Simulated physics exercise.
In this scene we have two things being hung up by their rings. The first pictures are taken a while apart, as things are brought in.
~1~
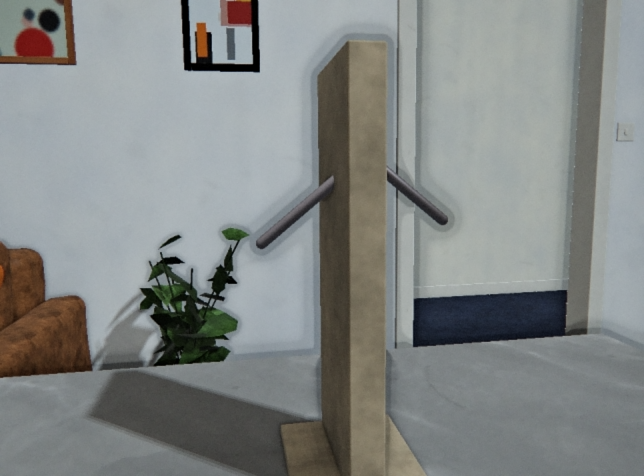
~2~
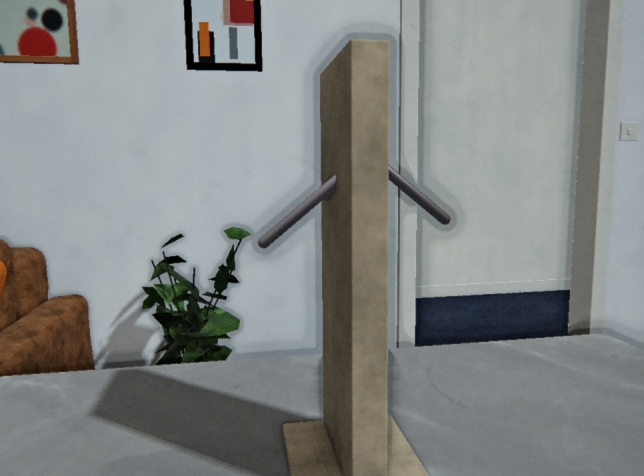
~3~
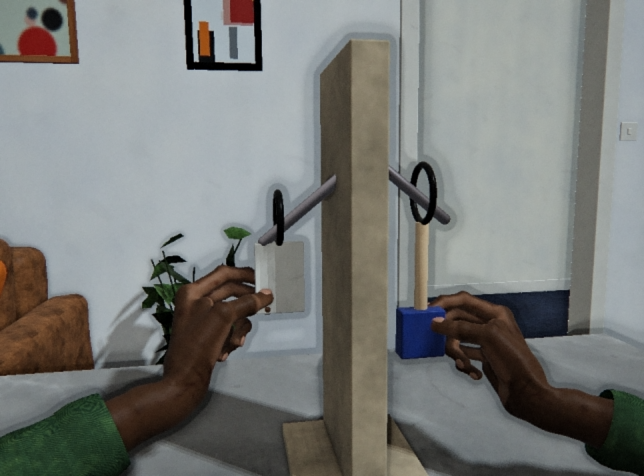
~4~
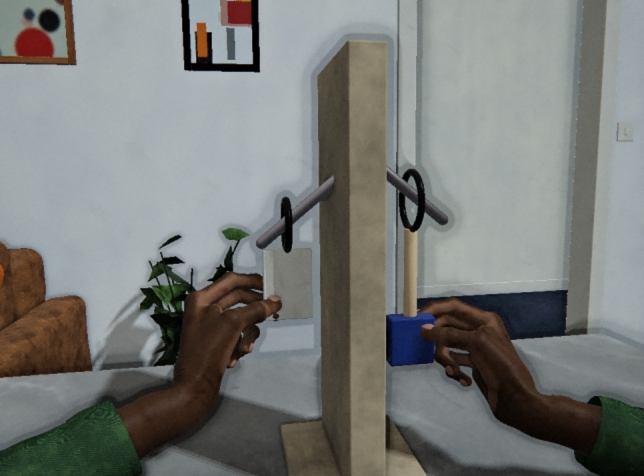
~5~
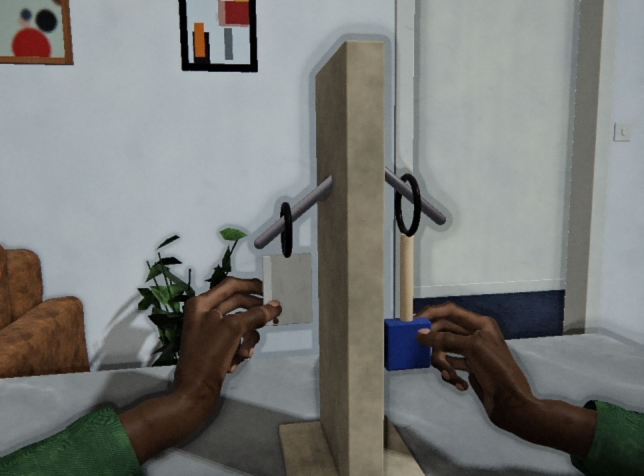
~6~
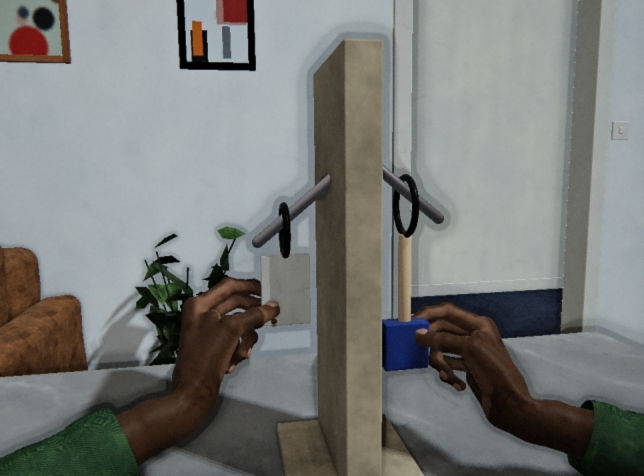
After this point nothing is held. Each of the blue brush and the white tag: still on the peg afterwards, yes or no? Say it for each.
Answers - the blue brush: No; the white tag: No.
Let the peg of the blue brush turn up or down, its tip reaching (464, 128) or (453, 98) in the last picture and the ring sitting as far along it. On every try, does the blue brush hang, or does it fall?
First try it clings on, second try it clings on.
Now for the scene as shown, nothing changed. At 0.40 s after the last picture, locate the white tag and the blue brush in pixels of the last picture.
Centres: Roughly (167, 452), then roughly (536, 420).
Then, 0.22 s after the last picture, blue brush down below near (442, 363); white tag falling near (254, 347).
Then, 0.40 s after the last picture, blue brush falling near (537, 420); white tag down below near (166, 452).
At rest, the blue brush falls off, near (569, 428); the white tag falls off, near (150, 469).
